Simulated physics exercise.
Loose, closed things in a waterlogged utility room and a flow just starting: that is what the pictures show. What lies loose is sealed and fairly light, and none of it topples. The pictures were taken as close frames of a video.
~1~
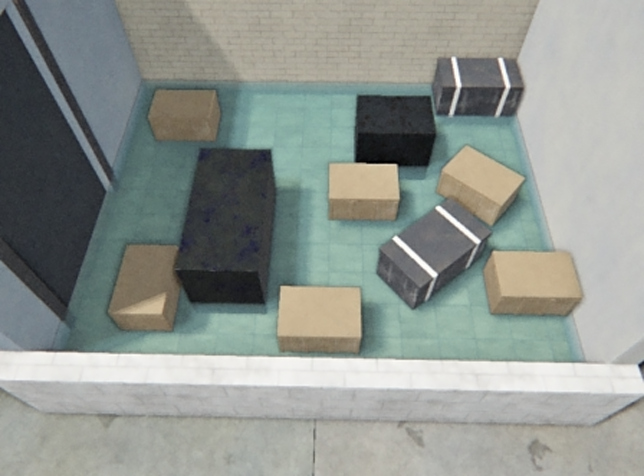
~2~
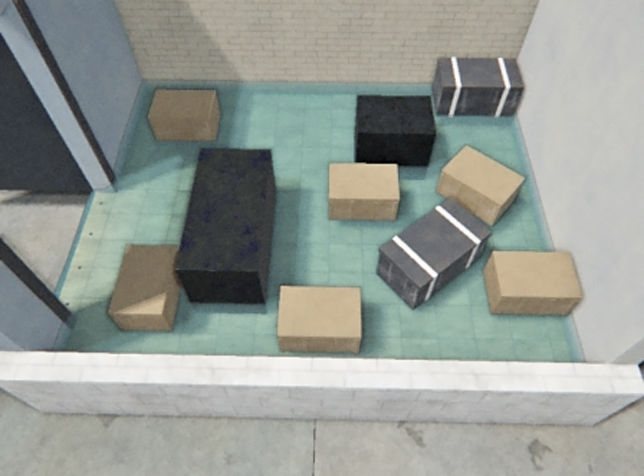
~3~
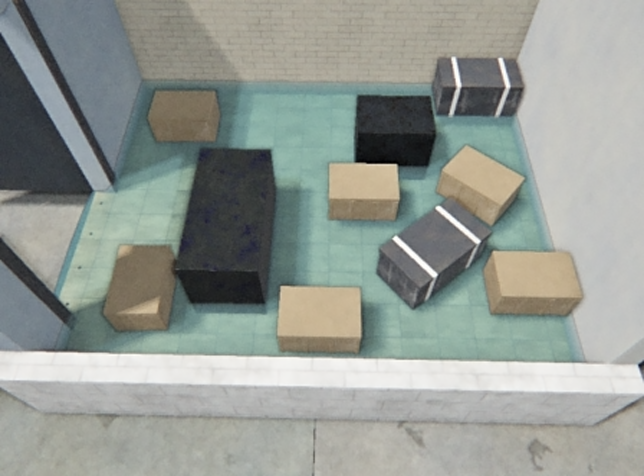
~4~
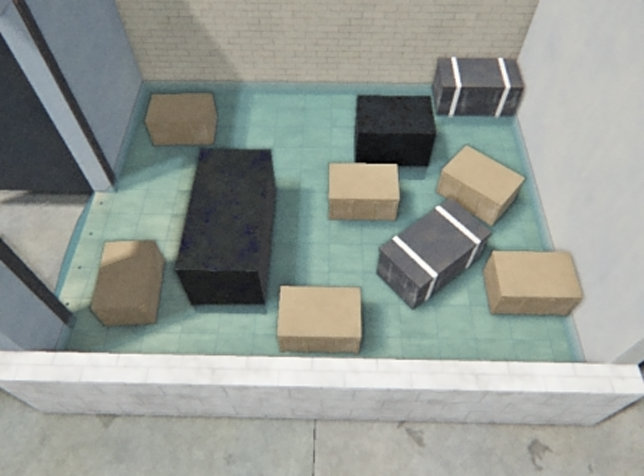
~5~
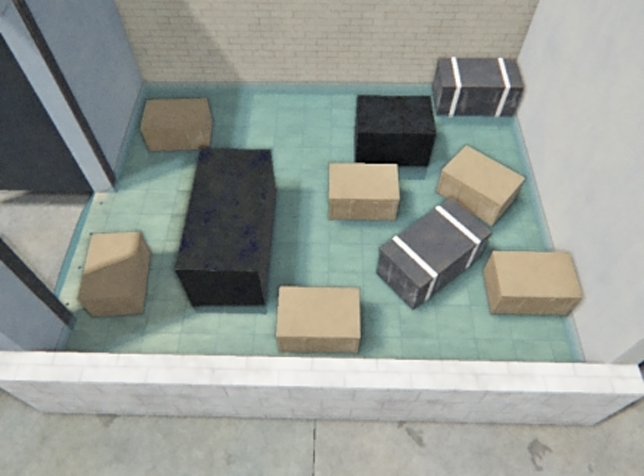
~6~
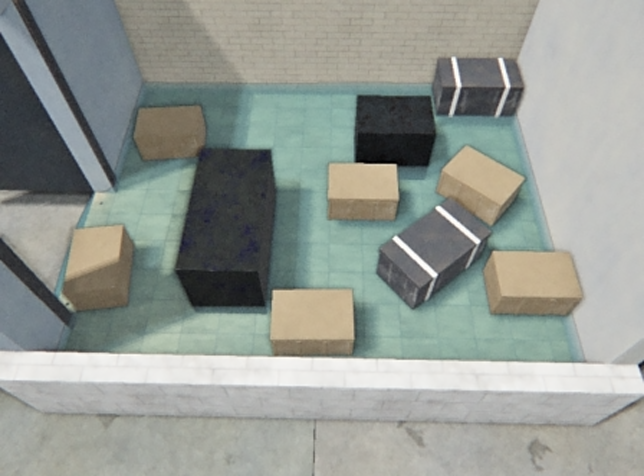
In a flooded utility room, a door at the left opened, then a tan crate at the lower left drifted left and slightly back, before another crate near the back wall shifted a little left.
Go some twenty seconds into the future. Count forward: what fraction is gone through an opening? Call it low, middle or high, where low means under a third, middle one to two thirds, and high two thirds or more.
Middle.
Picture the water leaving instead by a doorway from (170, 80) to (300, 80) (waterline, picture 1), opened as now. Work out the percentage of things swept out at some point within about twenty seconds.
Near 50 in a hundred.
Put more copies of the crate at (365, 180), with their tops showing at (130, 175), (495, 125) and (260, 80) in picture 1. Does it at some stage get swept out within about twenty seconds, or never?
One after the other: Washed out, stays, through.
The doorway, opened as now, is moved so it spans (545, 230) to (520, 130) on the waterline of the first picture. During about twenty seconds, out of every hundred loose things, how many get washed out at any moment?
Something like 10 percent.
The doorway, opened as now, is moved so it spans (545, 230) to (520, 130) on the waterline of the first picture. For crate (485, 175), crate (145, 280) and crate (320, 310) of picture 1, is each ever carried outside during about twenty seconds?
Taking them one after another, flushed away, then held back, then held back.
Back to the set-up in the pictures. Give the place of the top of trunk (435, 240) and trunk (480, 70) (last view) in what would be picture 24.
Tops end up close to (342, 267) and (437, 73) respectively.
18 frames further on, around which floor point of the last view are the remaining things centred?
The average lands at about (391, 210).
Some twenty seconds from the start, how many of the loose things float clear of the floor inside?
That makes 4.
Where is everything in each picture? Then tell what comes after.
The first frame shows a crate at (144, 278) floats; a crate at (182, 104) floats; 0 of 8 have shifted.
The second frame shows a crate at (144, 278), afloat; a crate at (182, 104), afloat; 0 of 8 have shifted.
The third frame shows a crate at (138, 278), afloat, close to its start; a crate at (182, 104), afloat; 1 of 8 have shifted.
The fourth frame shows a crate at (124, 273) floats, close to its start; a crate at (179, 107), afloat, close to its start; 1 of 8 have shifted.
The fifth frame shows a crate at (111, 264) floats, a stride from its start; a crate at (174, 113) floats, close to its start; 2 of 8 have shifted.
The sixth frame shows a crate at (94, 257) floats, a stride from its start; a crate at (168, 121), afloat, close to its start; 3 of 8 have shifted.
A moment on, 1 of 8 are out; 7 afloat.
Next, 3 of 8 are out; 5 afloat.
Later, 4 of 8 are out; 4 afloat.
In the end, 4 of 8 are out; 4 afloat.
